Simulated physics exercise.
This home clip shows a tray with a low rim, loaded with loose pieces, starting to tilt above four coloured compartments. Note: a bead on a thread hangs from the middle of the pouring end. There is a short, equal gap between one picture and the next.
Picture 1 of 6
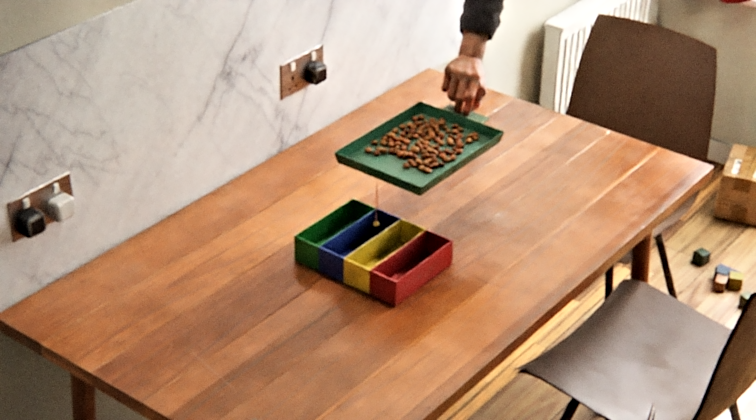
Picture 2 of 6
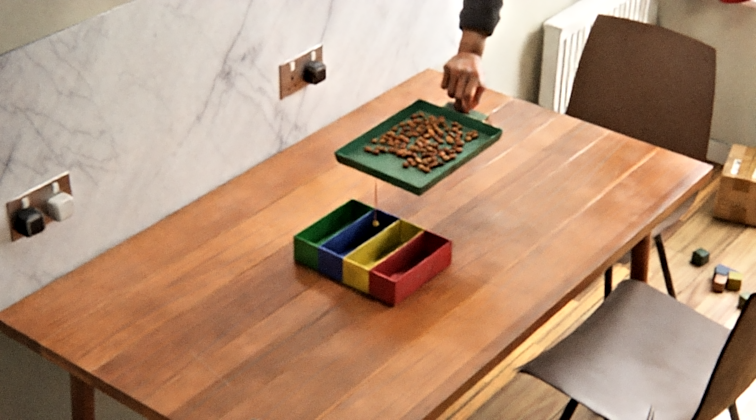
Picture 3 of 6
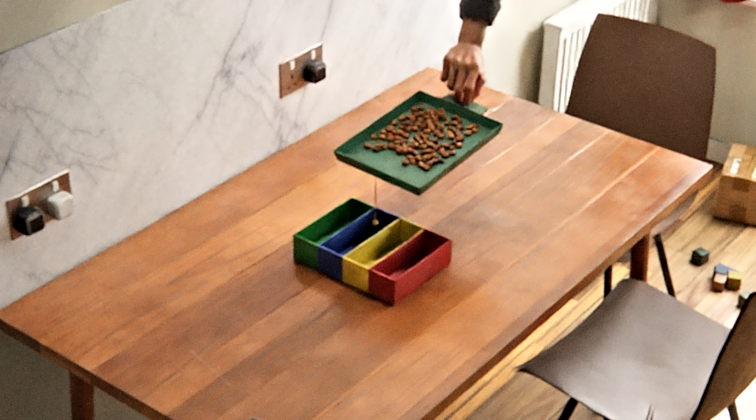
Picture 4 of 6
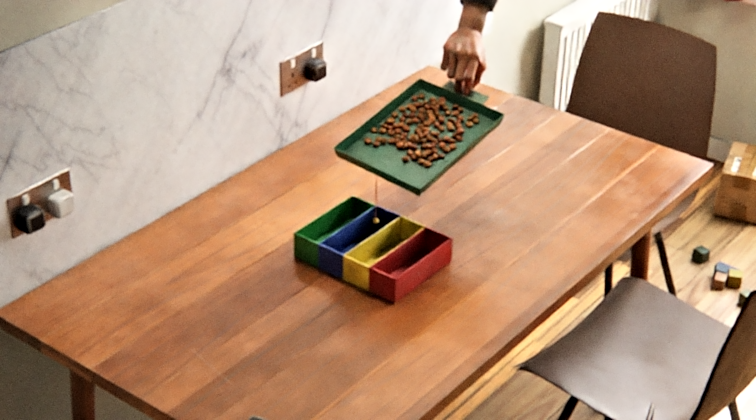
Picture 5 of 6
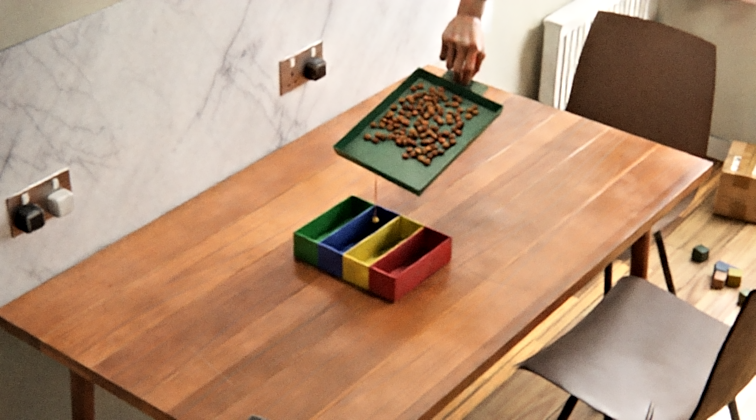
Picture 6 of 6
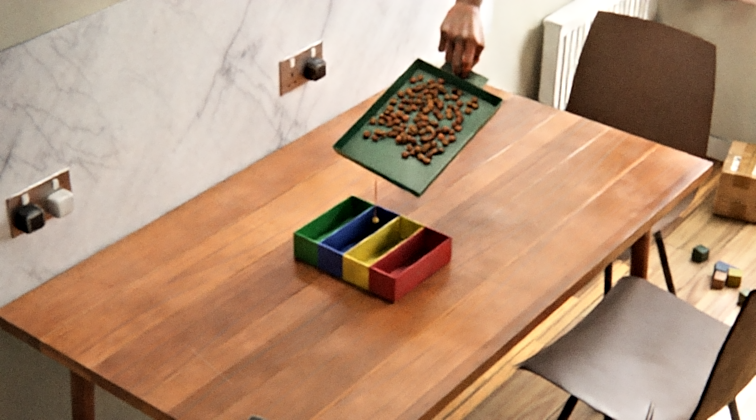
Hand gradually tilting a green tray of small brown pieces, right corner lowest, above green, blue, yellow and red compartments.
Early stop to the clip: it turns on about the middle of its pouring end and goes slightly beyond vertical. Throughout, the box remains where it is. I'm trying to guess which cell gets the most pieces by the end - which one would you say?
I would say the red one.
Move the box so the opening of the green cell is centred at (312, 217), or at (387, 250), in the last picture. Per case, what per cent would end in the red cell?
About 50% on the first try and 0% on the second.
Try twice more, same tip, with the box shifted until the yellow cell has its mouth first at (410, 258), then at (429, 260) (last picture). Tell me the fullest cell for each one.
For the first position it is yellow, and for the second it is blue.
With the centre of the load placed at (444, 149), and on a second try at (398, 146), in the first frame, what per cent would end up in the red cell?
First case: Some 60 %; second case: Some 60 %.
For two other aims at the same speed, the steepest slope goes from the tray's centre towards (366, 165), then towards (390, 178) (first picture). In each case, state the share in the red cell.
About 0 and 20 percent.
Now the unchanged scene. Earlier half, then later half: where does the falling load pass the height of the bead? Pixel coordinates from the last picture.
Around (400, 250) and then (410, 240).
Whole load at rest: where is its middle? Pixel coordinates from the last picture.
At about (400, 271), give or take.
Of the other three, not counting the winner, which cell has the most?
Rank 2: The cell in yellow.
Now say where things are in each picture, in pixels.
In the first frame, corners of the pouring end near (338, 152) and (420, 185), level; middle of the load near (426, 143), bits of dog kibble; bead on its thread near (376, 224); green cell near (307, 251); blue cell near (332, 262); yellow cell near (357, 274); red cell near (383, 286).
In the second frame, corners of the pouring end near (337, 152) and (420, 185), level; middle of the load near (426, 142).
In the third frame, corners of the pouring end near (337, 150) and (419, 186), tipped barely, lowest at the right corner; middle of the load near (425, 137).
In the fourth frame, corners of the pouring end near (337, 147) and (419, 186), tipped a little, lowest at the right corner; middle of the load near (426, 130).
In the fifth frame, corners of the pouring end near (336, 146) and (419, 188), tipped clearly, lowest at the right corner; middle of the load near (425, 123).
In the sixth frame, corners of the pouring end near (336, 146) and (419, 190), tipped clearly, lowest at the right corner; middle of the load near (425, 119); green cell near (306, 247); blue cell near (331, 258); yellow cell near (356, 270); red cell near (382, 282).
Shortly afterwards, tray tipped steeply; the bulk on the tray; a little falling or outside the box.
Next, tray tipped past a quarter turn; a little on the tray; near half in the red cell; near a quarter in the yellow cell; only a few in the blue cell; near a quarter falling or outside the box.
Some moments later, tray tipped past a quarter turn; near two thirds in the red cell; near a quarter in the yellow cell; a little in the blue cell; a little falling or outside the box.
In the end, tray tipped past a quarter turn; near two thirds in the red cell; near a quarter in the yellow cell; a little in the blue cell; none at all in the green cell; a little outside the box.
